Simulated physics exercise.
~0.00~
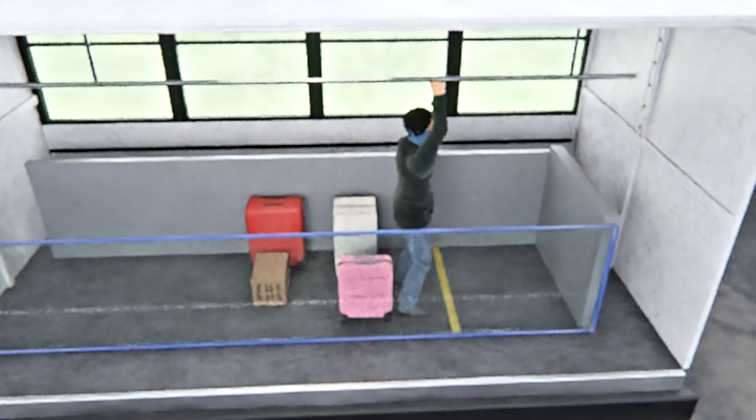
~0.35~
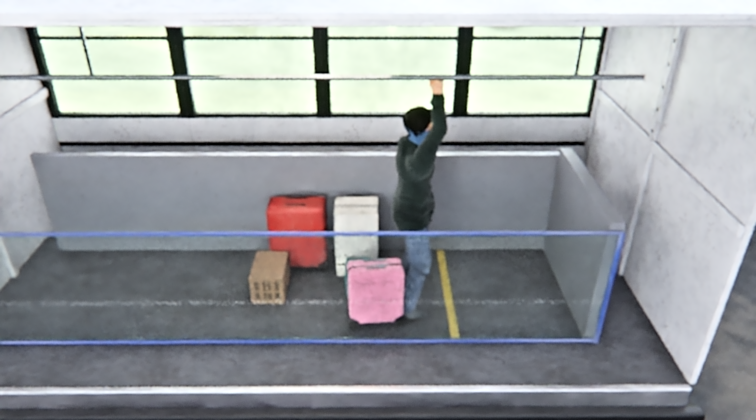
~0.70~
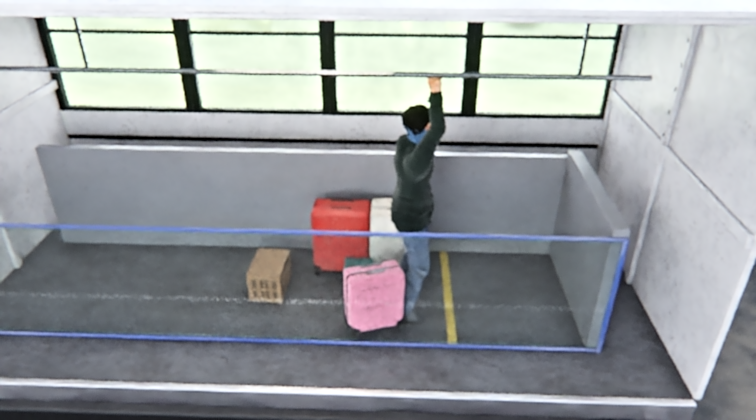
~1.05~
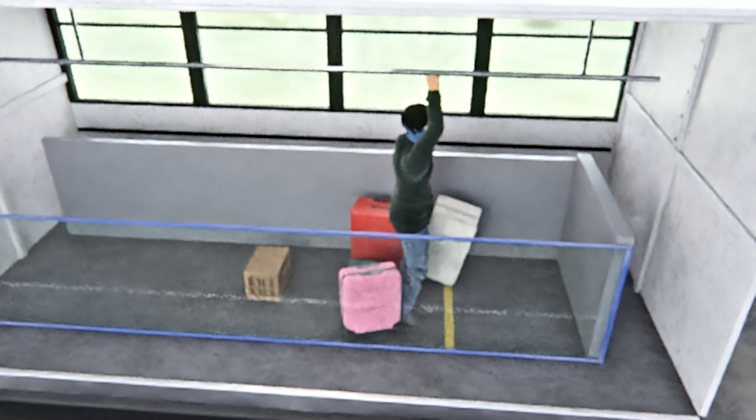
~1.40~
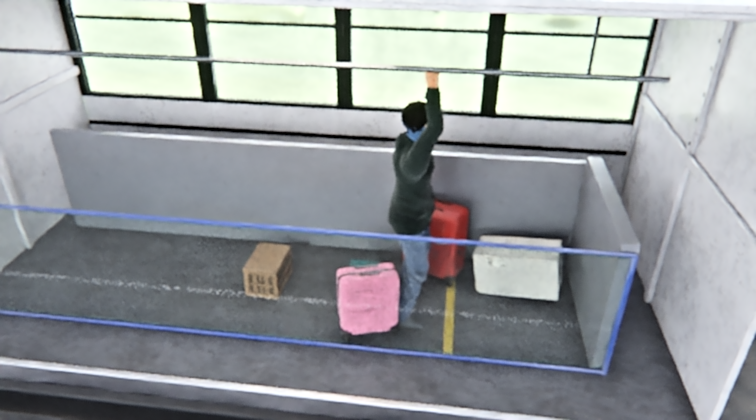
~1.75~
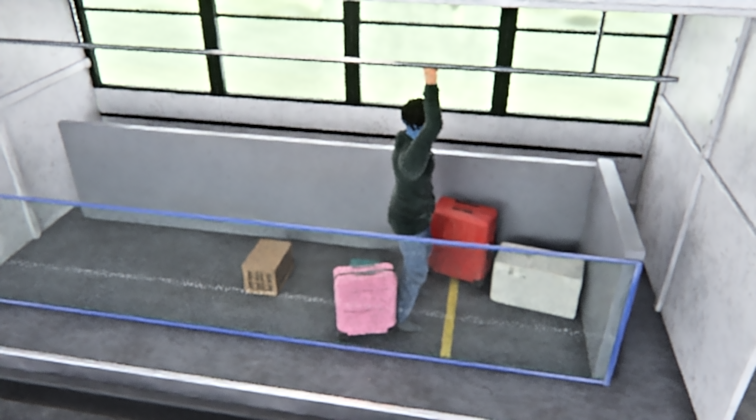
The clip shows a passenger holding a rail in a tram bay as a red wheeled case and a white bag slide right behind them past a yellow line, the white one tipping onto its side, while a pink case stays short of the line near a brown crate.
